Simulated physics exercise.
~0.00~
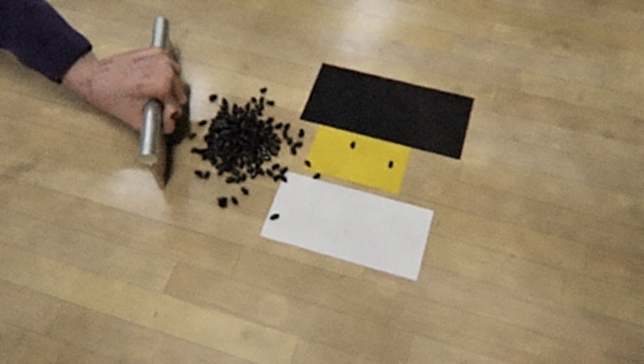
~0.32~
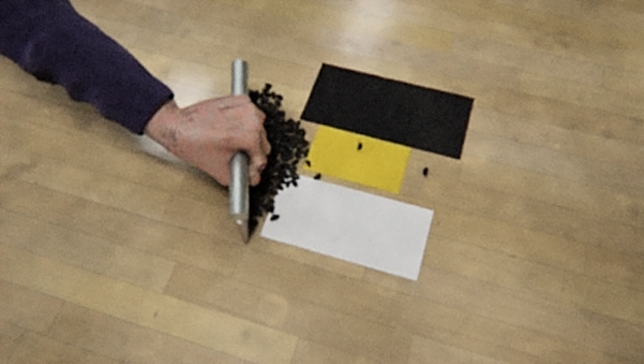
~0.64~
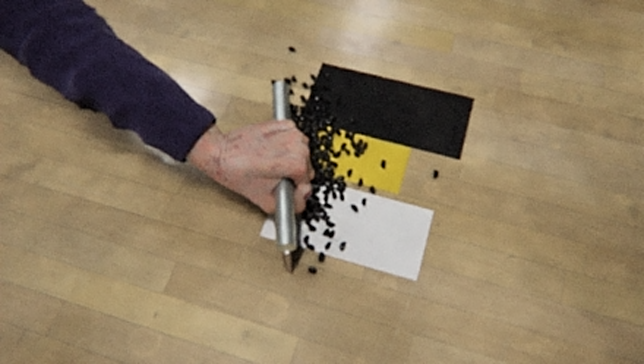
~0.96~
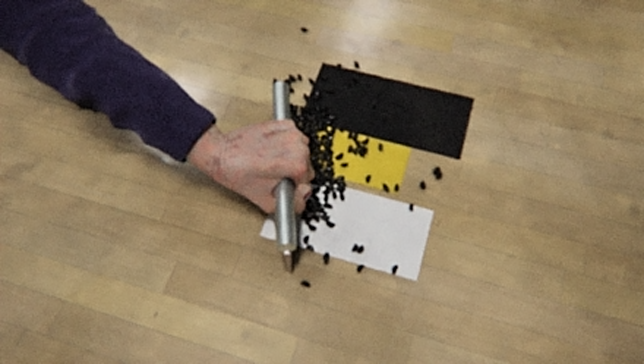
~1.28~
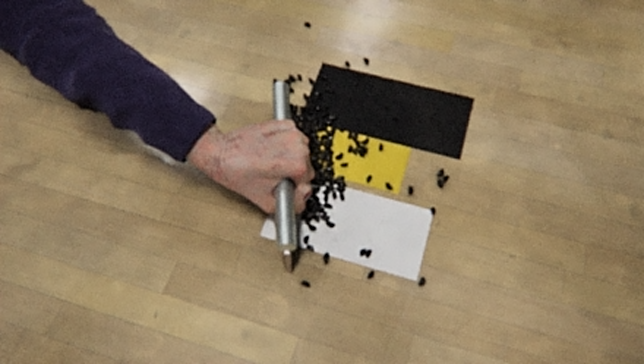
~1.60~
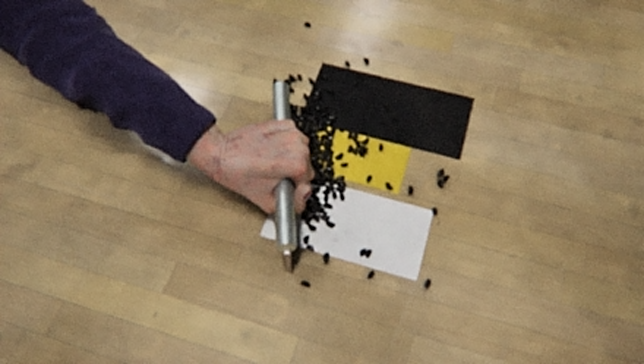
A hand in a dark purple sleeve grips a silvery metal scraper beside a heap of small black beans on a pale wooden surface, seen from above at an angle. To the right lie three flat sheets, black at the top, a smaller yellow one in the middle and white below. The hand pushes the scraper rightwards, packing the beans against the sheets' left edges, then onto them. The scraper stops over the white sheet's left end while loose beans scatter outward. Finally, most beans rest clustered beside the still scraper, with a few strays beyond the sheets.
